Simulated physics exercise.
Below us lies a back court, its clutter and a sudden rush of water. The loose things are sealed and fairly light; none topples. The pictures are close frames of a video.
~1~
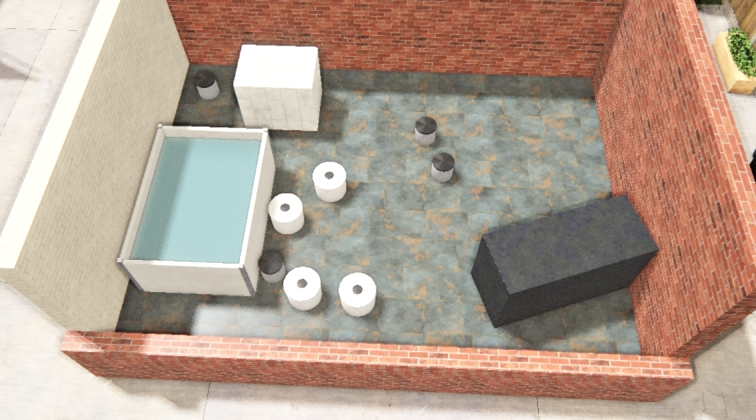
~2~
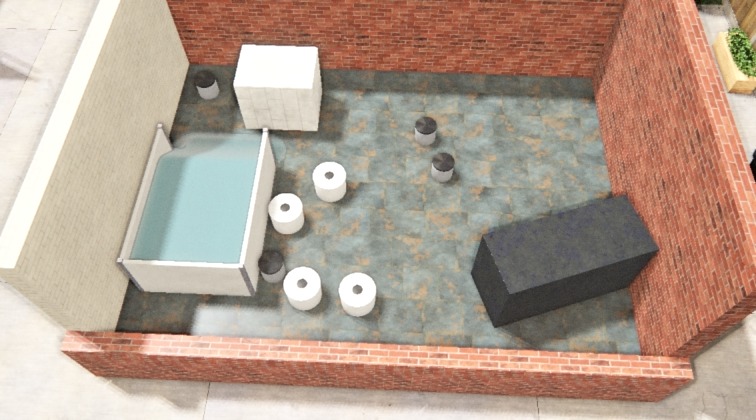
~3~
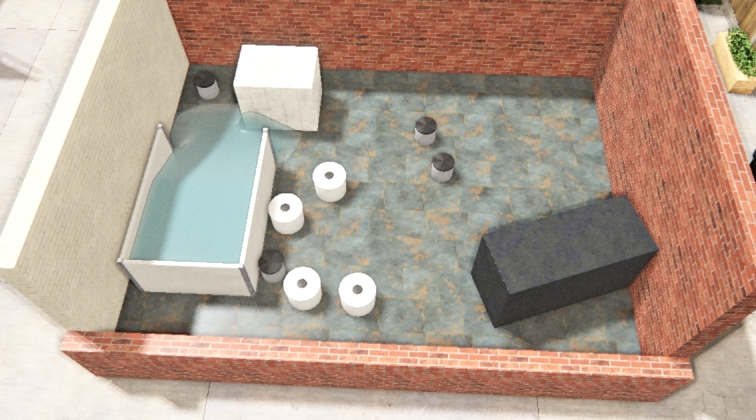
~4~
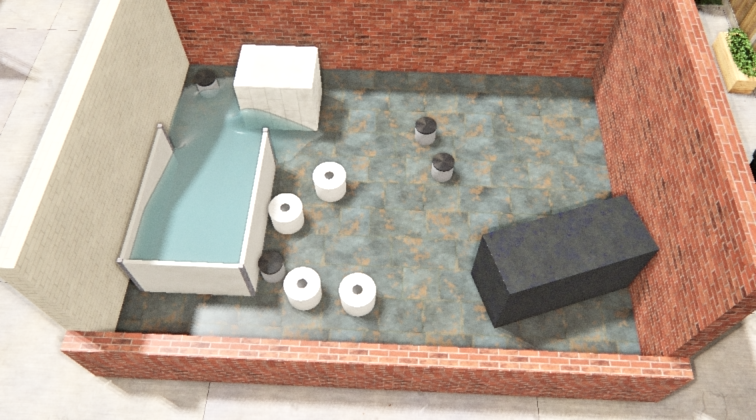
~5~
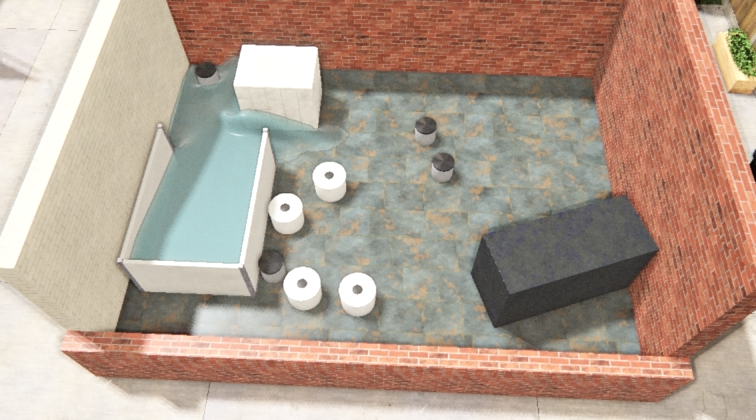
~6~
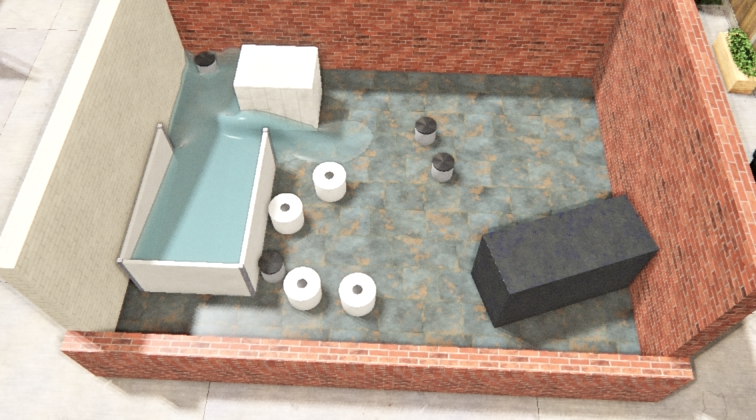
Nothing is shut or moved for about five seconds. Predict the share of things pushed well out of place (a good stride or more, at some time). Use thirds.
Share: From one to two thirds.
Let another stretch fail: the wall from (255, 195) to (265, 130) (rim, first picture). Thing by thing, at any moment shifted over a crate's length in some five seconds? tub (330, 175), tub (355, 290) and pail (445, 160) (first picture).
In that order: Yes, no, that far or more.
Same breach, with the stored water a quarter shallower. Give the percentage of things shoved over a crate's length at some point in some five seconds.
Some 20 per cent.
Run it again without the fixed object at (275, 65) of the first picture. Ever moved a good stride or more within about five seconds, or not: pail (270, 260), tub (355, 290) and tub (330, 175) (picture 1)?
In that order: Under that, less than that, short of that.
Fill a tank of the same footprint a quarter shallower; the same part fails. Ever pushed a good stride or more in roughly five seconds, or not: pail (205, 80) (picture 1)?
For that one: Swept aside.
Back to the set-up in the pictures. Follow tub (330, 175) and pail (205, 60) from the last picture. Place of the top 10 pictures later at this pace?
Around (334, 221) and (232, 52).
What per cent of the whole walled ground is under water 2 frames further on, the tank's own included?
Close to 25 %.
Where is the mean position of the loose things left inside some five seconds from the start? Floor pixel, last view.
Close to (384, 229).
A moment on, 0 of 8 are well off their spots; 1 afloat.
Next, 2 of 8 are well off their spots; 1 afloat.
Later, 4 of 8 are well off their spots; 0 afloat.
In the end, 4 of 8 are well off their spots, and 4 have been at some point; 2 afloat.
